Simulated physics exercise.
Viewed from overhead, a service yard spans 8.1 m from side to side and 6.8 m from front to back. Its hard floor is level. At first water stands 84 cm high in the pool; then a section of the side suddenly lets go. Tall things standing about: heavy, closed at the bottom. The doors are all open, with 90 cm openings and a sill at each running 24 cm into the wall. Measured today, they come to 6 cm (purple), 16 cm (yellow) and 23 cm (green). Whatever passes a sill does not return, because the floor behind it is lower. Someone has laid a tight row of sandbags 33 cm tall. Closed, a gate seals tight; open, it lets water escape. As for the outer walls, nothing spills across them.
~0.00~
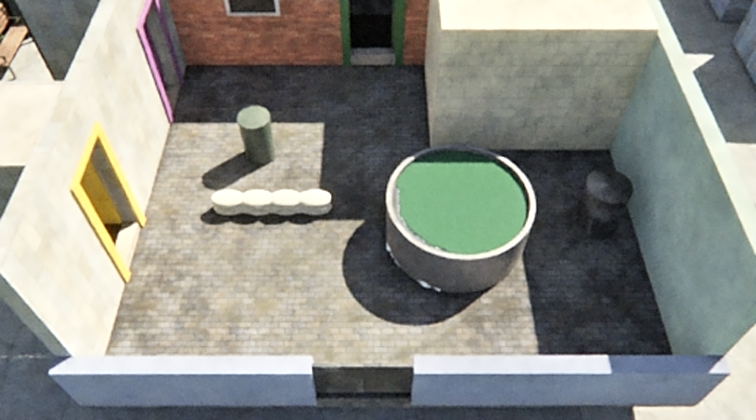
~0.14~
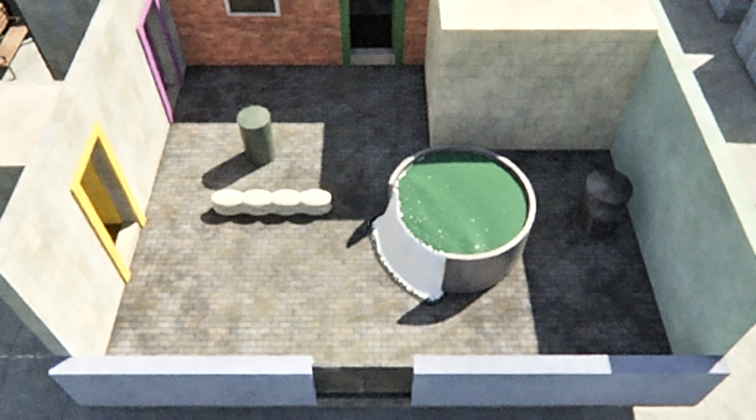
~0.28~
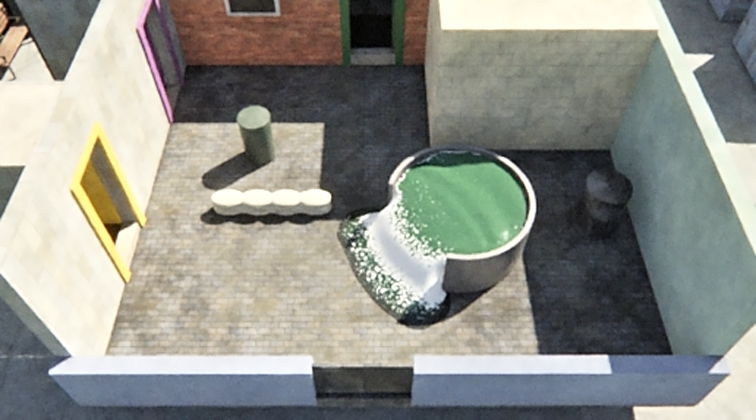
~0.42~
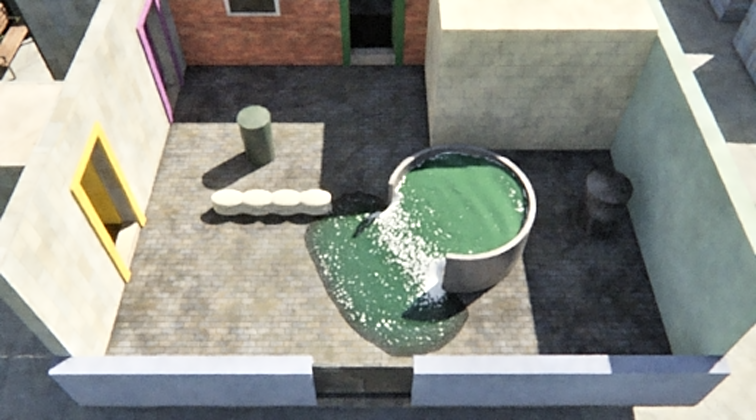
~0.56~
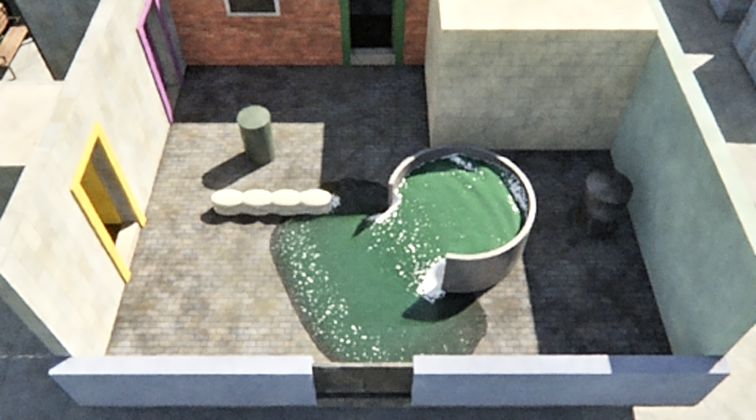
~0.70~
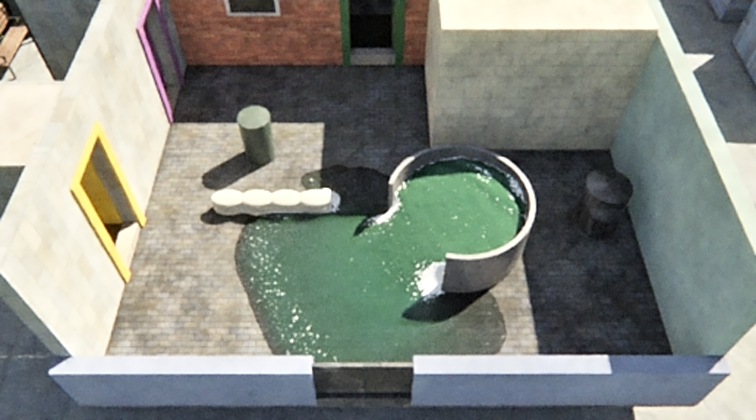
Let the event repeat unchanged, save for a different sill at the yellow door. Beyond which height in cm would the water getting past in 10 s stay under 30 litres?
I would say 24 cm.
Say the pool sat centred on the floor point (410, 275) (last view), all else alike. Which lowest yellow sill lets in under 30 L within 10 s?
You'd need some 20 cm.
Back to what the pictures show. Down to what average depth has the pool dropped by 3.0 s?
The mean depth is about 21 cm.
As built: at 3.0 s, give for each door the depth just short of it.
Door depths (cm): Purple = 1, yellow = 29, green = 0.
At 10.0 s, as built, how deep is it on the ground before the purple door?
Depth: Near 9.0 cm.
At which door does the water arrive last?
That one's the green door.
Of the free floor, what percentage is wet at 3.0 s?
Some 45 in a hundred.
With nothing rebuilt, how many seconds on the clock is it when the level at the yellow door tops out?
At about 2.6 s.
After 1.4 s water covers 35 % of the floor, deepest (32 cm) near (98, 382); 18 cm at the yellow door, 0 litres in over its 16 cm sill.
After 3.0 s water covers 45 % of the floor, deepest (38 cm) near (98, 382); 29 cm at the yellow door, 77 litres in over its 16 cm sill.
After 10.0 s water covers 95 % of the floor, deepest (12 cm) near (414, 183); 8 cm at the yellow door, 102 litres in over its 16 cm sill.
At the yellow door as built, the water arrived by 1.3 s and peaked near 32 cm at 2.6 s.
Run again over the same 10 s with other heights there, 53 litres in over 20.5 cm, 10 litres over 28 cm. The limit of 30 litres is kept from about 24 cm up.
